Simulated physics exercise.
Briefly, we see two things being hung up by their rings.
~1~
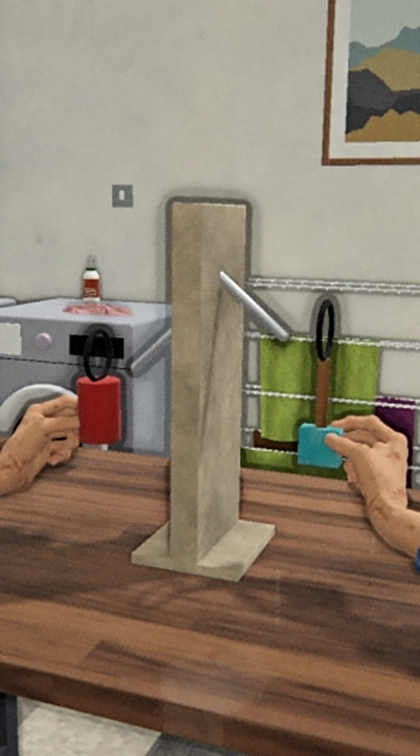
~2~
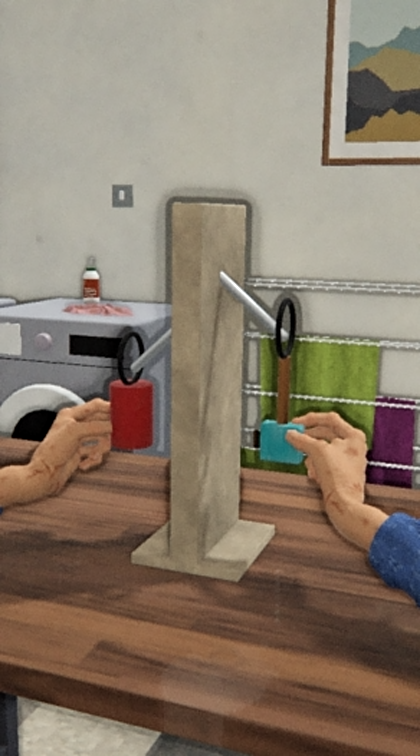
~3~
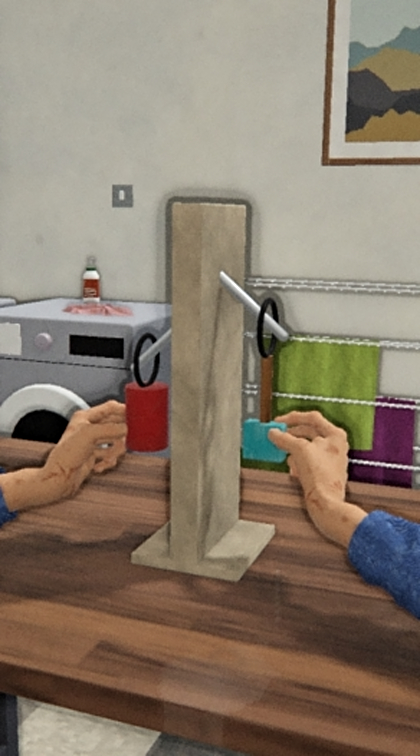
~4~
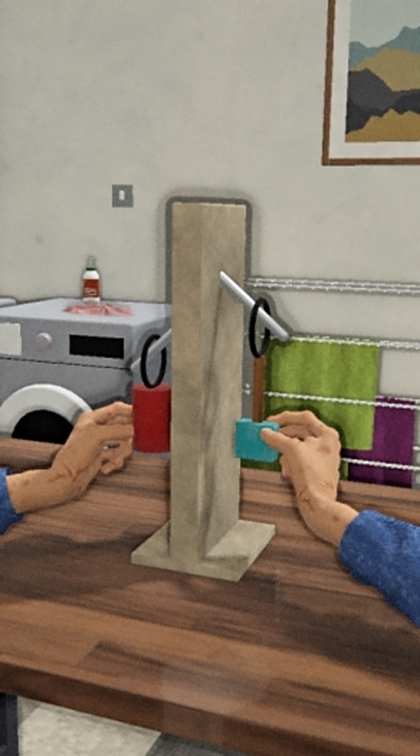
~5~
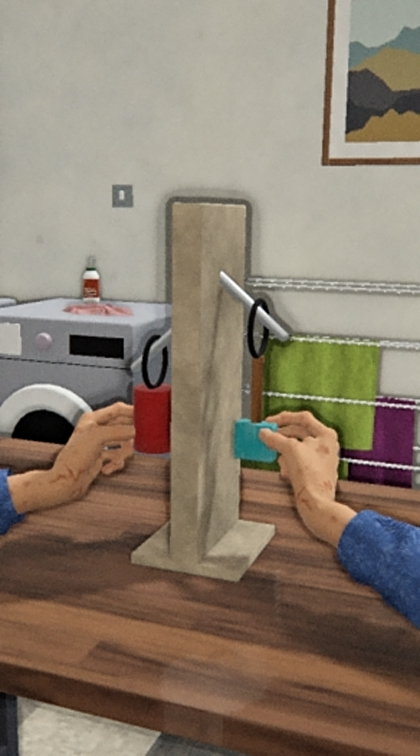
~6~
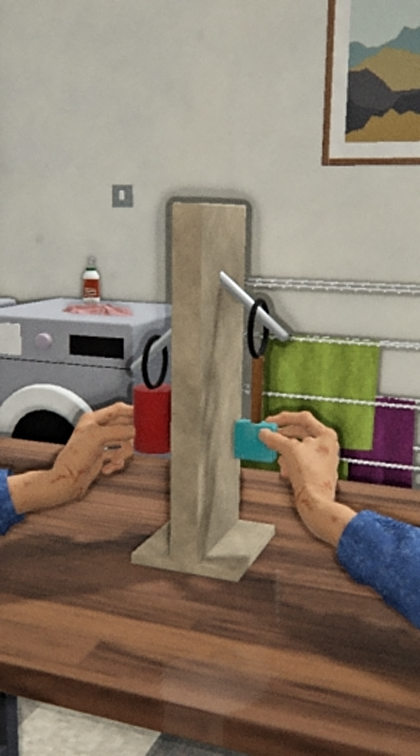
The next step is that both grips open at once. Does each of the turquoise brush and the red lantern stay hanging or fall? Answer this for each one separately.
In the end the turquoise brush falls, the red lantern falls.
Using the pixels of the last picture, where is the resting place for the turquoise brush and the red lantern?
(388, 568) and (91, 513), approximately.
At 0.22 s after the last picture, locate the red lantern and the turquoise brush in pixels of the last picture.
Close to (122, 486) and (292, 485), in pixels.
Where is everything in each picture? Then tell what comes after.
Still on the way; turquoise brush (323, 383); red lantern (99, 384); peg stand (209, 384), in the first frame.
Still on the way; red lantern (131, 388); peg stand (209, 384), in the second frame.
Still on the way; turquoise brush (267, 379); peg stand (209, 384), in the third frame.
Still on the way; red lantern (154, 391); peg stand (209, 384), in the fourth frame.
Still on the way; turquoise brush (257, 379); peg stand (209, 384), in the fifth frame.
In place, still held; turquoise brush (257, 379); red lantern (155, 392); peg stand (209, 384), in the sixth frame.
Then, 0.22 s after the last picture, turquoise brush down below near (292, 485); red lantern falling near (122, 486).
At rest, the turquoise brush slips down, near (388, 569); the red lantern slips down, near (91, 513).
